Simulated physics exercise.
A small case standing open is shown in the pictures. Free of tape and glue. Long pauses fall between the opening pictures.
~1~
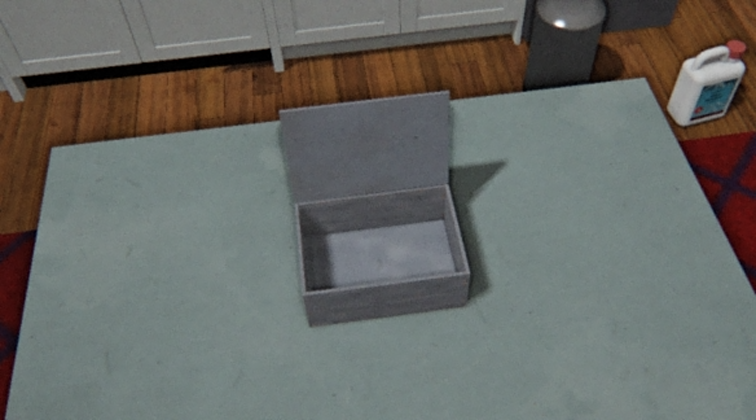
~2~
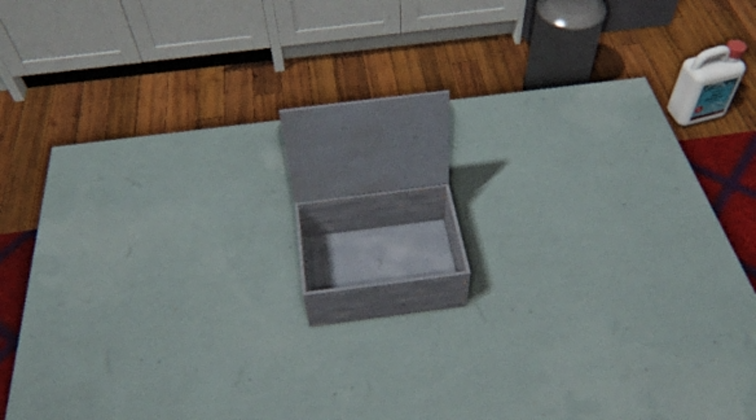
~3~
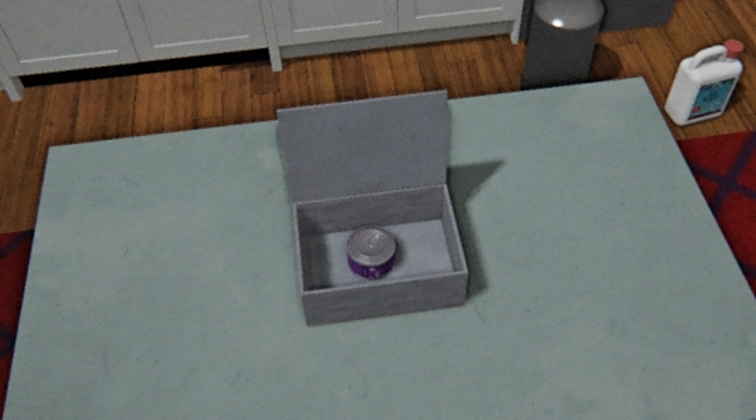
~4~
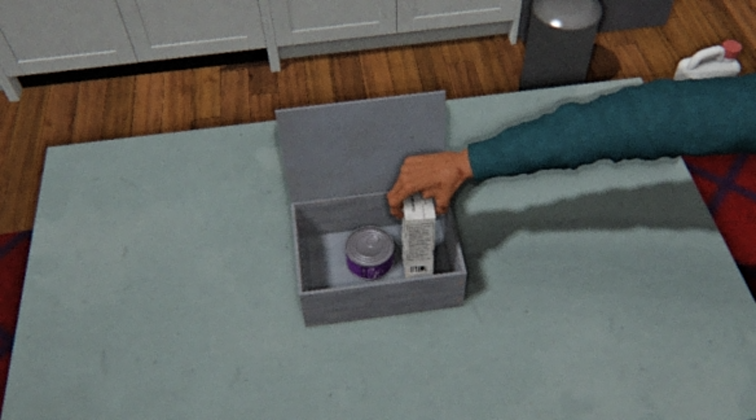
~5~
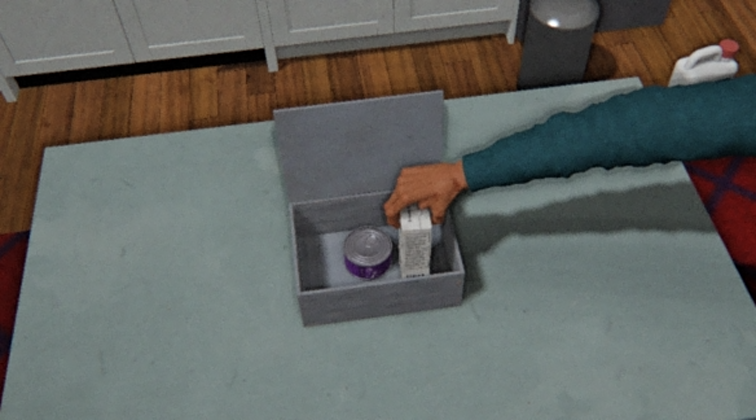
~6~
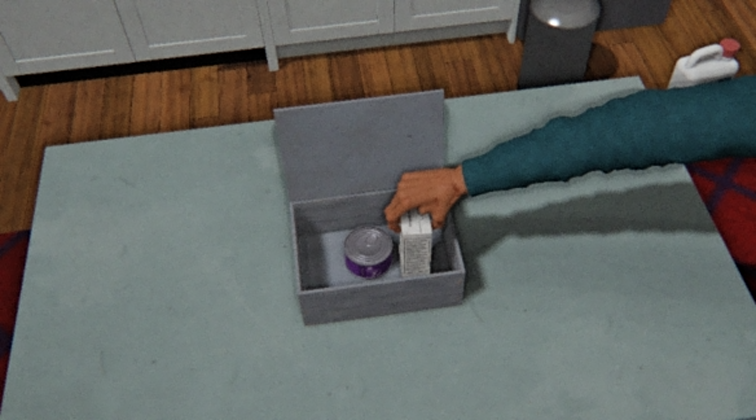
In a kitchen seen from above at an angle, a pale green tabletop stands before white cabinets, with a metal bin and a white jug behind it to the right. An open grey box sits on the table, empty at first, then holding a purple tin with a silvery top. A teal-sleeved arm from the right lowers a white carton beside the tin, while the view barely shifts.
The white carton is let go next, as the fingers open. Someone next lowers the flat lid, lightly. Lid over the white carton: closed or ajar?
Doesn't close up.
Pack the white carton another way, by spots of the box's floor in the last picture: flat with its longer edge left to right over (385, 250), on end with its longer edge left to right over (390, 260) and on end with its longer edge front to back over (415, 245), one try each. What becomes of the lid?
The lid lowers completely the first time, is kept raised the second time and is kept raised the third time.
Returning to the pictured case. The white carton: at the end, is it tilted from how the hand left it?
As it turns out, it keeps its original angle.
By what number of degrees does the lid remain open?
It stays some 40° above the rim.
Then, 1.20 s after the last picture, lid starting down.
Then, 1.60 s after the last picture, lid 62° above the rim.
Then, 1.70 s after the last picture, lid 49° above the rim.
At rest, lid 39° above the rim; both in place. Seen from the same camera at the end, white carton near (414, 252).
